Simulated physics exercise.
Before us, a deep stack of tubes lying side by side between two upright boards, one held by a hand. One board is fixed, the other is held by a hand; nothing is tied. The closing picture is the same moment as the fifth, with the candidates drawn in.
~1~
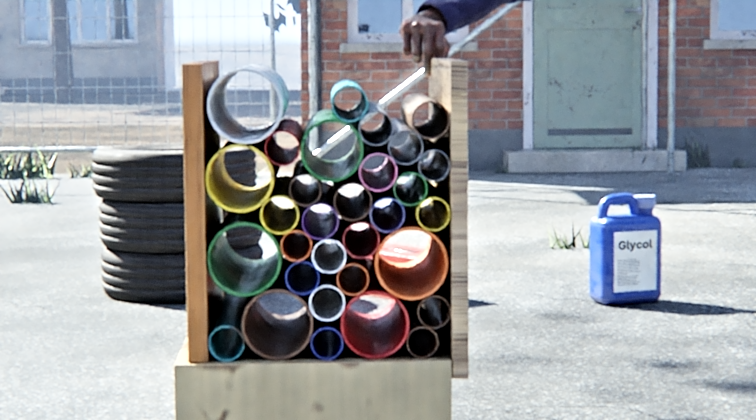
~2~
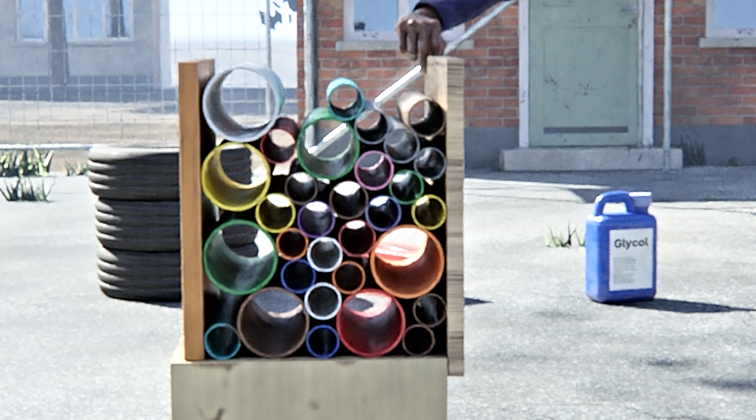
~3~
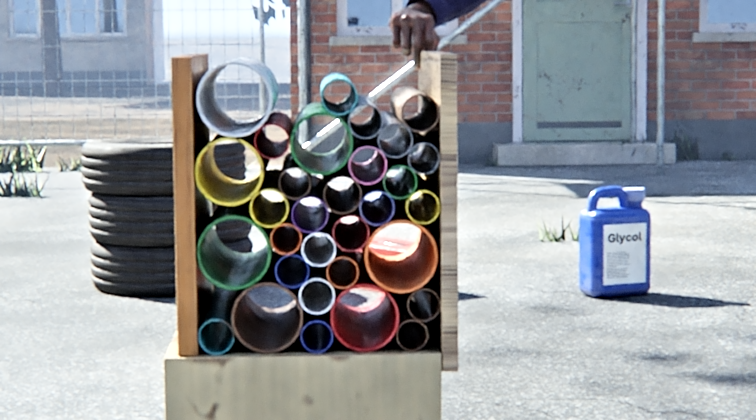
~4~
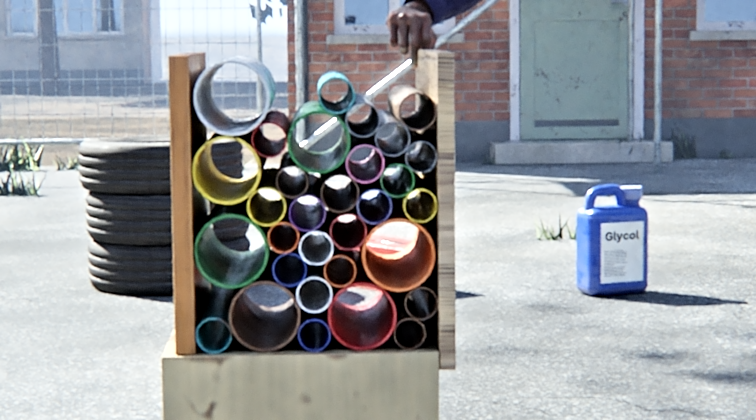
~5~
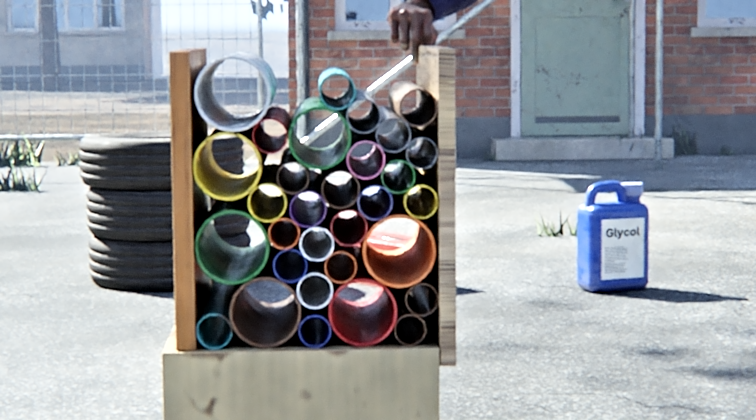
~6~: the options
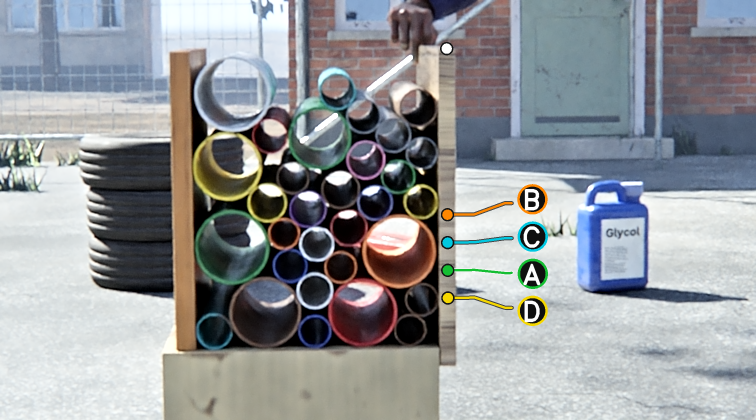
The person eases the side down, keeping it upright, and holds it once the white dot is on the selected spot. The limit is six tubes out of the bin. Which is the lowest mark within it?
Down to B.
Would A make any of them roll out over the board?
Yes, at A.
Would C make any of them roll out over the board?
Yes.
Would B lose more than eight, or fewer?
It loses fewer than eight.
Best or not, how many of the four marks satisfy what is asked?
One of the four.
On the copy, A at (448, 270); B at (448, 215); C at (448, 243); D at (448, 298); the white dot at (447, 48).
On B. First, top of the board (438, 120).
Then, top of the board (438, 200).
Finally, top of the board (438, 214), five out over the board.
By contrast, A seven out over the board; C seven out over the board; D seven out over the board.
